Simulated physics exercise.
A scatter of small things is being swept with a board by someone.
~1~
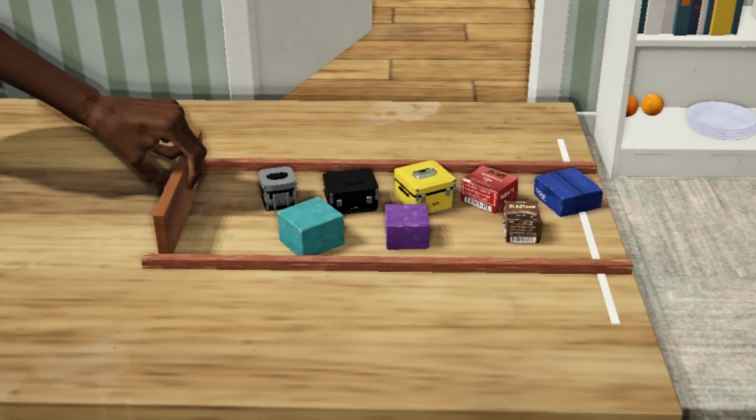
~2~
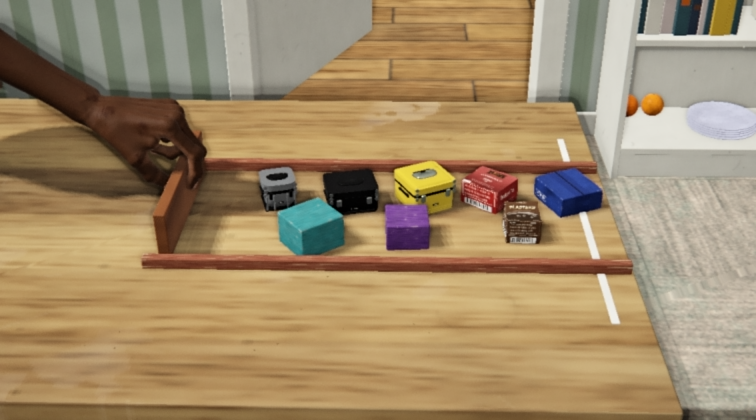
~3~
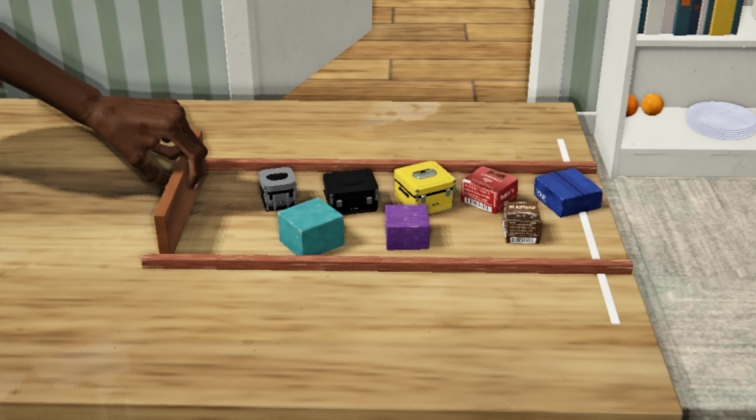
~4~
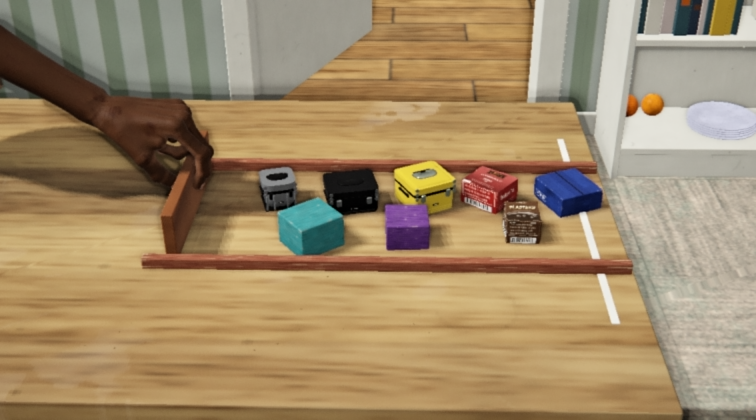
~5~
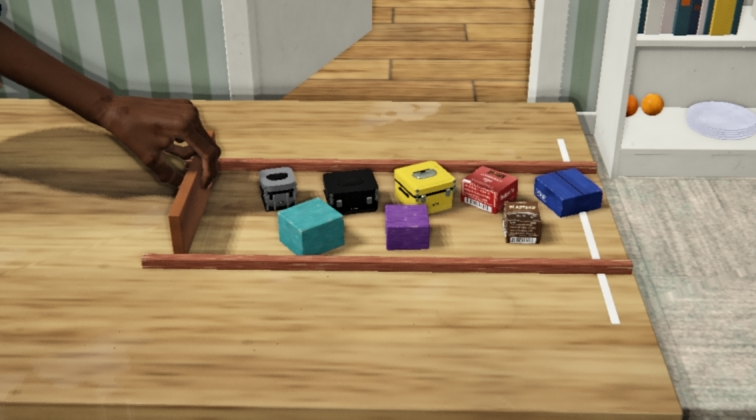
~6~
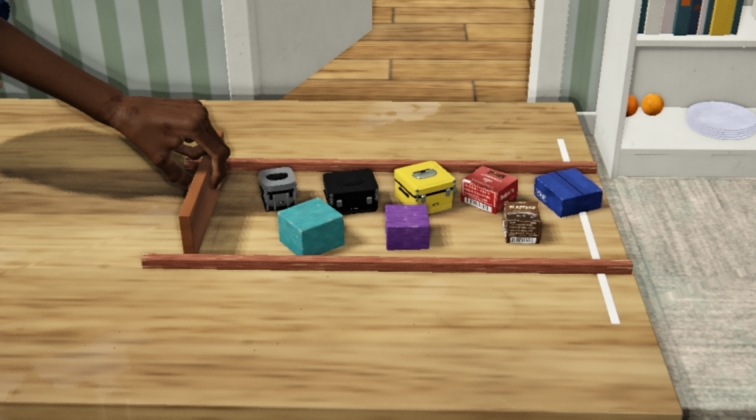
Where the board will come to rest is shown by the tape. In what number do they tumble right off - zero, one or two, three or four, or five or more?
Five or beyond lost.
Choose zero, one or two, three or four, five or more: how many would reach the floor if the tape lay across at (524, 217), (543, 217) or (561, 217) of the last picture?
So, taking them in turn, I'd give three to four; three or four; five or over.
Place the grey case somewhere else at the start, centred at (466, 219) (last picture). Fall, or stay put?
I reckon it falls away.
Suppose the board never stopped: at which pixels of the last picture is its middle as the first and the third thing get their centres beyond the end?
At the first moment about (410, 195), at the next about (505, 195).
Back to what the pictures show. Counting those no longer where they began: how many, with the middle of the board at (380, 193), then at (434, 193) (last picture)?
At the first spot 7, then 8.
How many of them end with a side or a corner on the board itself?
All in all, 2.
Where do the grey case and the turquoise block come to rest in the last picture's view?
In order, first (598, 194), then (622, 241).
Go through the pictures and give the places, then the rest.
The first frame shows blue box (568, 192); brown box (522, 222); red box (489, 189); board (182, 191); tape (584, 217).
The second frame shows brown box (522, 223); yellow case (424, 188).
The third frame shows red box (489, 190); turquoise block (311, 229).
The fourth frame shows blue box (568, 192); black case (351, 193).
The fifth frame shows brown box (522, 223); grey case (278, 189).
The sixth frame shows blue box (568, 192); brown box (522, 223); red box (489, 190); board (205, 191); tape (584, 217).
Soon after, none off yet; blue box moving near (579, 192); brown box at rest near (522, 223); red box moved about its own width near (524, 190).
At rest, the number that fall off is five or more; fallen, black case, purple block, yellow case, red box, brown box and blue box.
